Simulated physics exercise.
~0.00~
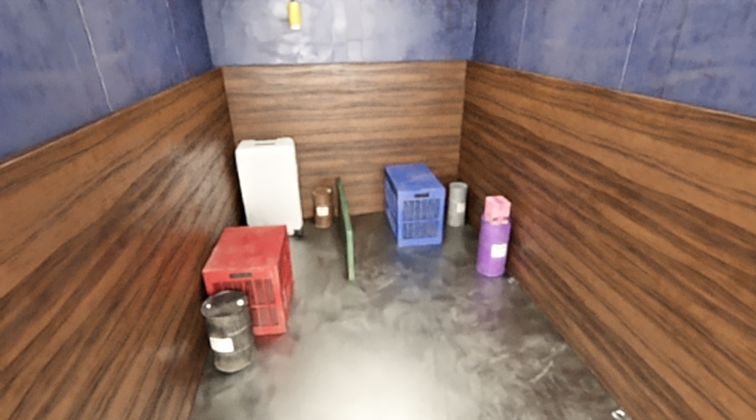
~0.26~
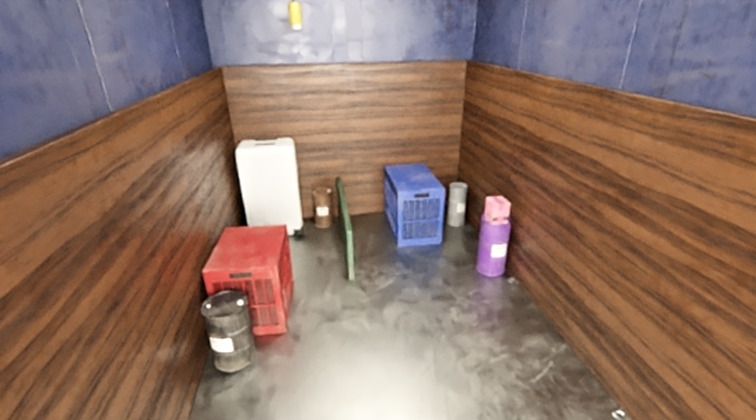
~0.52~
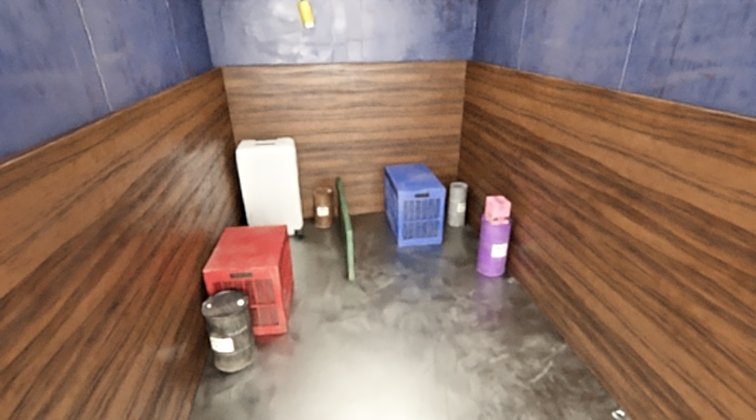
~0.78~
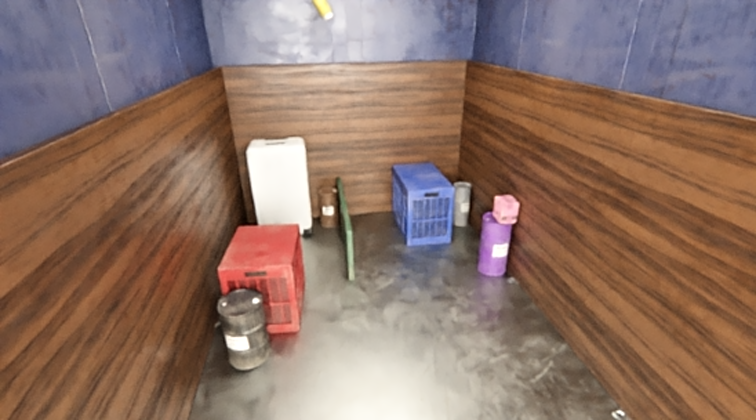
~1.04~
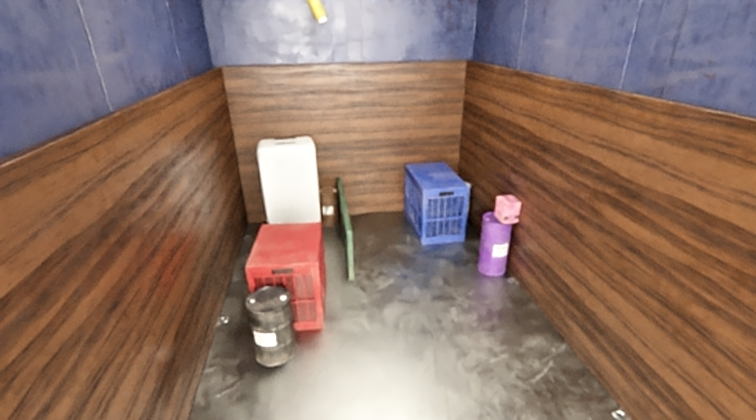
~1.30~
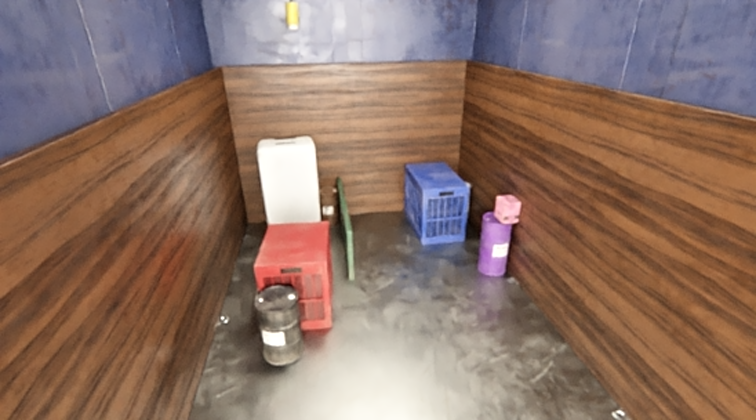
White case, red chest, blue chest and canisters sliding right across a van floor, the red chest and black canister shifting farthest.
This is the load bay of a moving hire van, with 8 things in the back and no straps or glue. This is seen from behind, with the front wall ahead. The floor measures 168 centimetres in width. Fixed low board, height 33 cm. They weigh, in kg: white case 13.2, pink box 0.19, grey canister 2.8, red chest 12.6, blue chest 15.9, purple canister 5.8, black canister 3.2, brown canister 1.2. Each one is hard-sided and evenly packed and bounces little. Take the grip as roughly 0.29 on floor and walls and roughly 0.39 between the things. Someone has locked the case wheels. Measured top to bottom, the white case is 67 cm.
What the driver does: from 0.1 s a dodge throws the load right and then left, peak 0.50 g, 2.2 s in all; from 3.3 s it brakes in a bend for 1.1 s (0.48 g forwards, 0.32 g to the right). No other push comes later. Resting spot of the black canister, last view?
Roughly (331, 254).
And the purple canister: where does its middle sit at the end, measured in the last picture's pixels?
Its centre ends close to (455, 199) in the last view.
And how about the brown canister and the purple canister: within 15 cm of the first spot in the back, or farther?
Brown canister: Remains in place. Purple canister: Is displaced.
After 2.00 s, push 0.27 g left; black canister moved 10 cm near (253, 328); purple canister moved 12 cm; red chest moved 10 cm.
After 3.70 s, push 0.48 g forwards, 0.32 g right; black canister moved 7 cm near (241, 321); purple canister moved 19 cm; pink box moved 17 cm.
After 3.90 s, push 0.48 g forwards, 0.32 g right; black canister moved 24 cm near (266, 299); pink box moved 24 cm; red chest moved 24 cm.
After 4.20 s, push 0.38 g forwards, 0.26 g right; black canister moved 72 cm near (317, 253); pink box moved 63 cm; purple canister moved 54 cm.
In the end (5.2 s), not toppled but over 15 cm from the start, pink box, grey canister, red chest, purple canister and black canister; the other 3 under 15 cm from the start. In the last view, black canister near (331, 254).
